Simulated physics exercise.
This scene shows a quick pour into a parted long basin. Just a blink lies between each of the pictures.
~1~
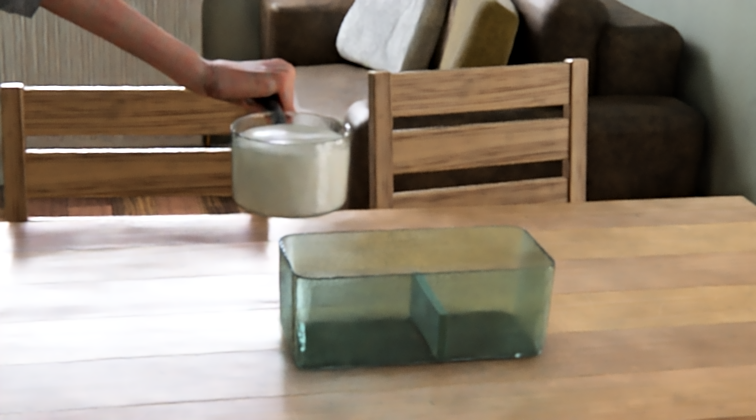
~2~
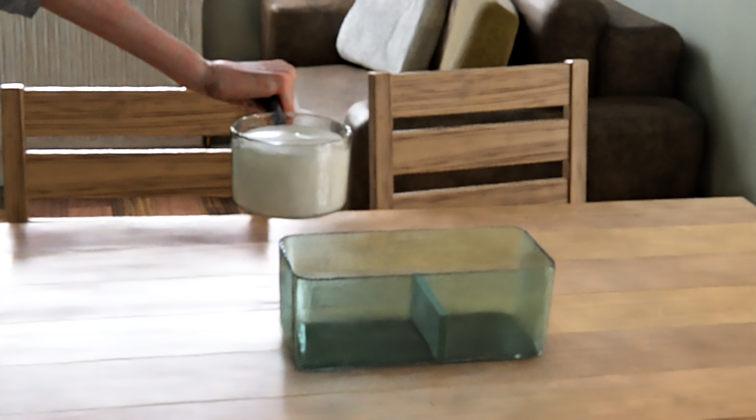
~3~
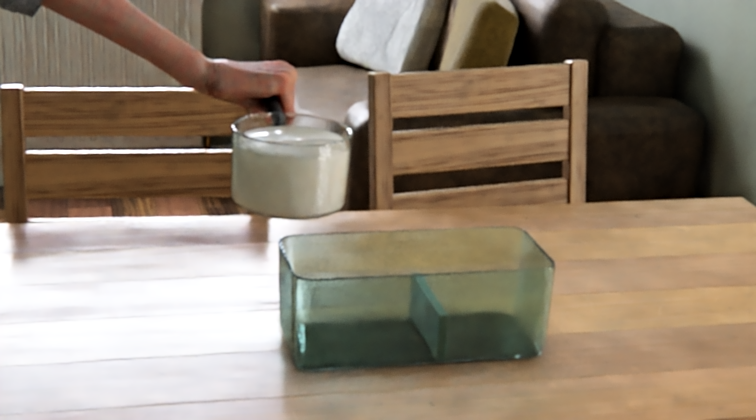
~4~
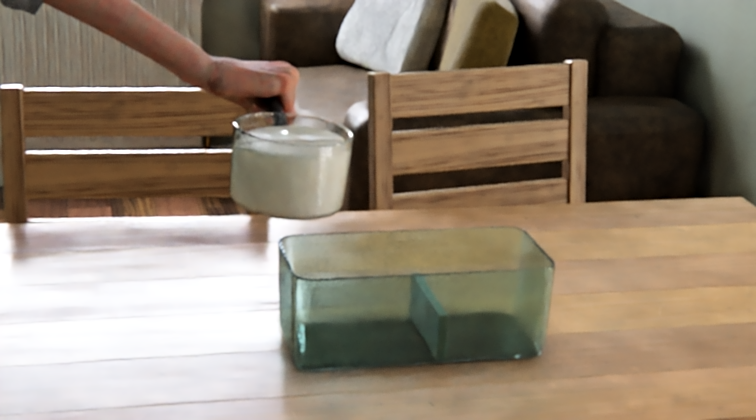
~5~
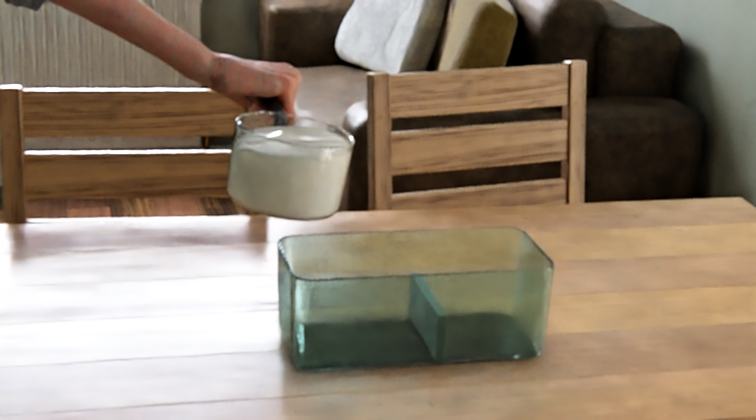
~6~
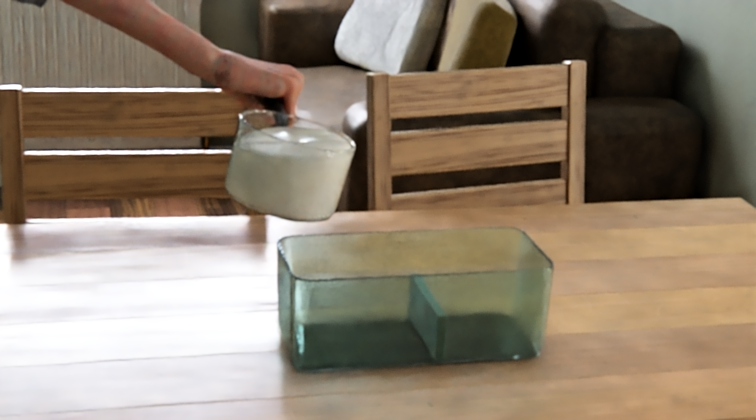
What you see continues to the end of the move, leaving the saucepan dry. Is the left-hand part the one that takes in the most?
Yes.
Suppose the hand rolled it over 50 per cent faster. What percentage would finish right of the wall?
I'd estimate some 0 percent.
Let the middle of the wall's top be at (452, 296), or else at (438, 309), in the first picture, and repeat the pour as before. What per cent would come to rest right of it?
About 5 % and 10 %.
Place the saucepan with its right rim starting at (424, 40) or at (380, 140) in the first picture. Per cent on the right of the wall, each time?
In order, roughly 95 percent and 45 percent.
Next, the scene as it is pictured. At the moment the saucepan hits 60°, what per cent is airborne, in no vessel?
20 per cent.
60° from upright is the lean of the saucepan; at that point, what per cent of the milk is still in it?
Some 65 per cent.
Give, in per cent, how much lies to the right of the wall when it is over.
I'd put it near 0 per cent.
A moment on, the tilt is 60° and 67 per cent is still to pour, 13 is left of the wall and 0 right of it.
Next, the tilt is 89° and 21 per cent is still to pour, 69 is left of the wall and 1 right of it.
Then the tilt is 95° and 4 per cent is still to pour, 92 is left of the wall and 2 right of it.
Later the tilt is 95° and 1 per cent is still to pour, 97 is left of the wall and 2 right of it.
At rest 98 per cent lies left of the wall, 2 right of it and 1 outside.
